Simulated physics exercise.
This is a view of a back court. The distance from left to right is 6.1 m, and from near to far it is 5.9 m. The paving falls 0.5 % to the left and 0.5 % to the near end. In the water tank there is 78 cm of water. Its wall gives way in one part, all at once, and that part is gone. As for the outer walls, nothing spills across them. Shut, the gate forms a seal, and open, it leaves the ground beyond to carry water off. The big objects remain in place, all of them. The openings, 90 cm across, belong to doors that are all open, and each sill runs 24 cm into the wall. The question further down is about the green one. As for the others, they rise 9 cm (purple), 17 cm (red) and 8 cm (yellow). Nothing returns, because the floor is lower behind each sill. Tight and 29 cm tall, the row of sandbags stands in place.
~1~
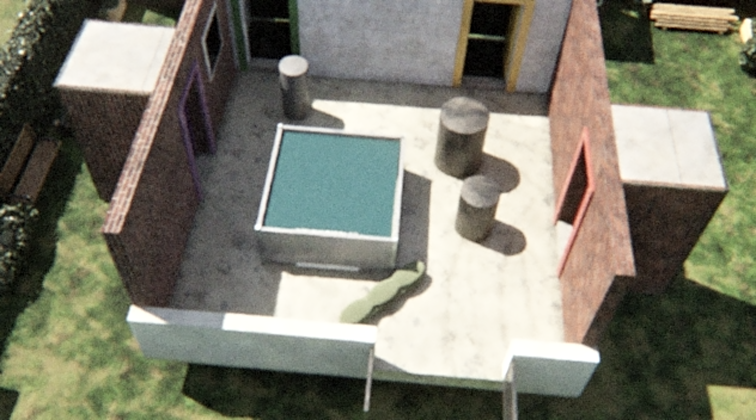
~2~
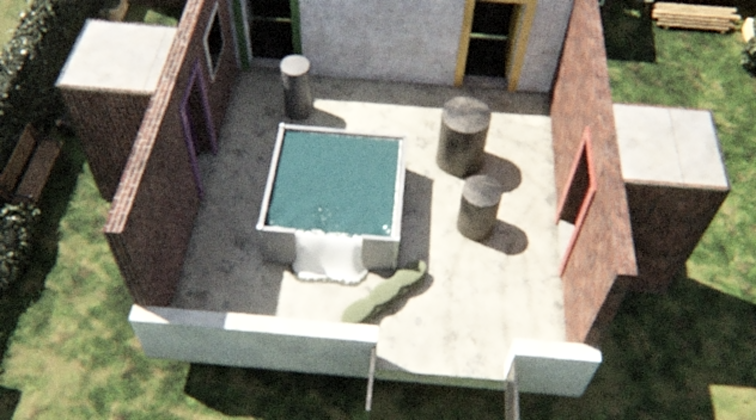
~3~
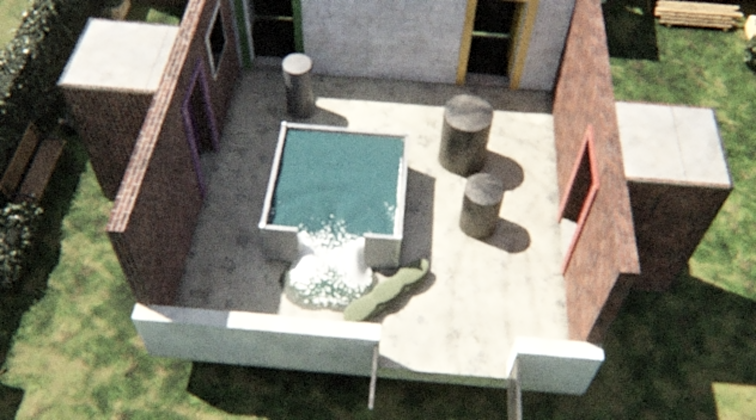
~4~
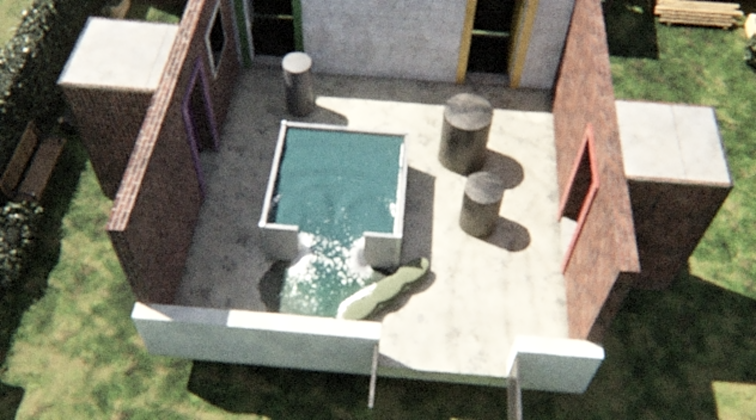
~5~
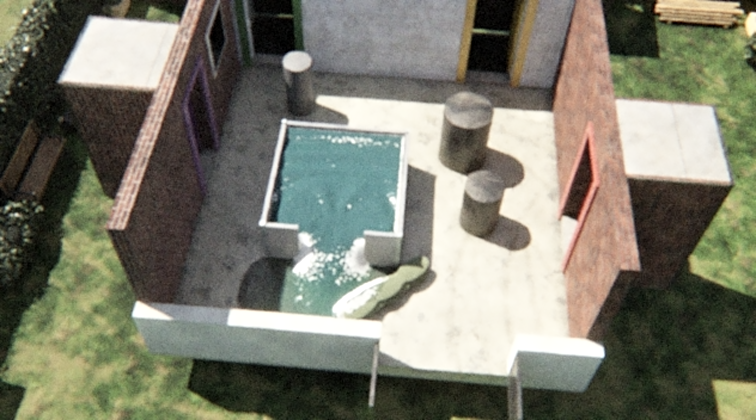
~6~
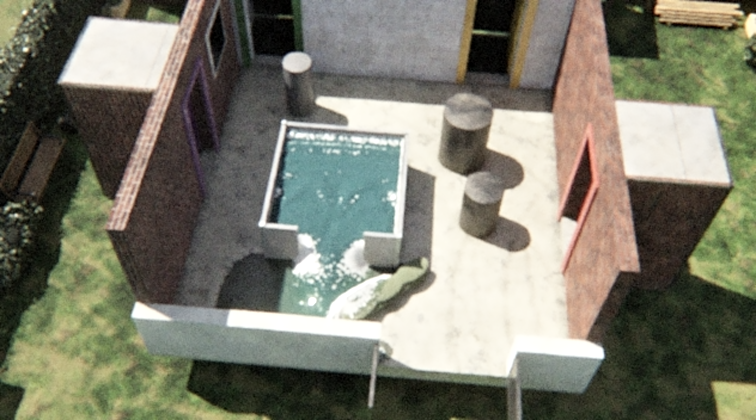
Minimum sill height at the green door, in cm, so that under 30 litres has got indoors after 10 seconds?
Approx. 23 cm.
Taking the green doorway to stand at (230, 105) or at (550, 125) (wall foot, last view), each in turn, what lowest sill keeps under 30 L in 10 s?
About 18 cm, then about 12.5 cm.
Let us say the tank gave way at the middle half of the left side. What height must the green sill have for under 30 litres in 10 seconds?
With that break, close to 15 cm.
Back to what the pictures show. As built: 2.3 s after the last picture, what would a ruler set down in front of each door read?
In cm: Purple 8, green 0, red 3, yellow 0.
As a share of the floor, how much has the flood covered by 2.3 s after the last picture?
Around 55 per cent of the floor.
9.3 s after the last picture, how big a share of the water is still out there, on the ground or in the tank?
About 86 in every hundred.
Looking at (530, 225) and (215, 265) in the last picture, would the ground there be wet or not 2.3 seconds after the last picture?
In that order: Dry, under water.
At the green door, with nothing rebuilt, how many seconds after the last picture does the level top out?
It peaks around 3.5 s.
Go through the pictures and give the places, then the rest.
The first frame shows still water, 78 cm deep, in the water tank at (335, 183); the green door at (267, 32) is dry.
In the second frame, water pours out at (329, 252) and has run 0.3 m, to (301, 278); about 12 cm deep outside, 78 cm at the back.
In the third frame, the gap is at (332, 253), the front 0.8 m out at (303, 303); the back of the water tank holds 78 cm.
In the fourth frame, the front is at a hidden place, 1.5 m from the gap at (332, 252); 1.9 m2 of floor is wet, 78 cm left at the back.
In the fifth frame, the gap is at (332, 251), the front 1.6 m out at a hidden place; the back of the water tank holds 72 cm.
In the sixth frame, the front is at a hidden place, 1.8 m from the gap at (332, 251); 3.3 m2 of floor is wet, 65 cm left at the back; the green door at (271, 29), 4.7 m from the gap, is still 4.5 m from the nearest water.
Then, 0.7 s after the last picture water covers 20 % of the floor, deepest (56 cm) near (167, 332); it has not reached the green door.
Then, 2.3 s after the last picture water covers 55 % of the floor, deepest (42 cm) near (167, 332); it has not reached the green door.
Then, 9.3 s after the last picture water covers 95 % of the floor, deepest (17 cm) near (238, 77); 16 cm at the green door, 240 litres in over its 13 cm sill.
At the green door as built, the water peaked near 26 cm, 3.5 s after the last picture.
With a sill of 18.5 cm, 88 litres would have come in within the 10 s; with 25 cm, 15 litres. So under 30 litres takes about 23 cm.
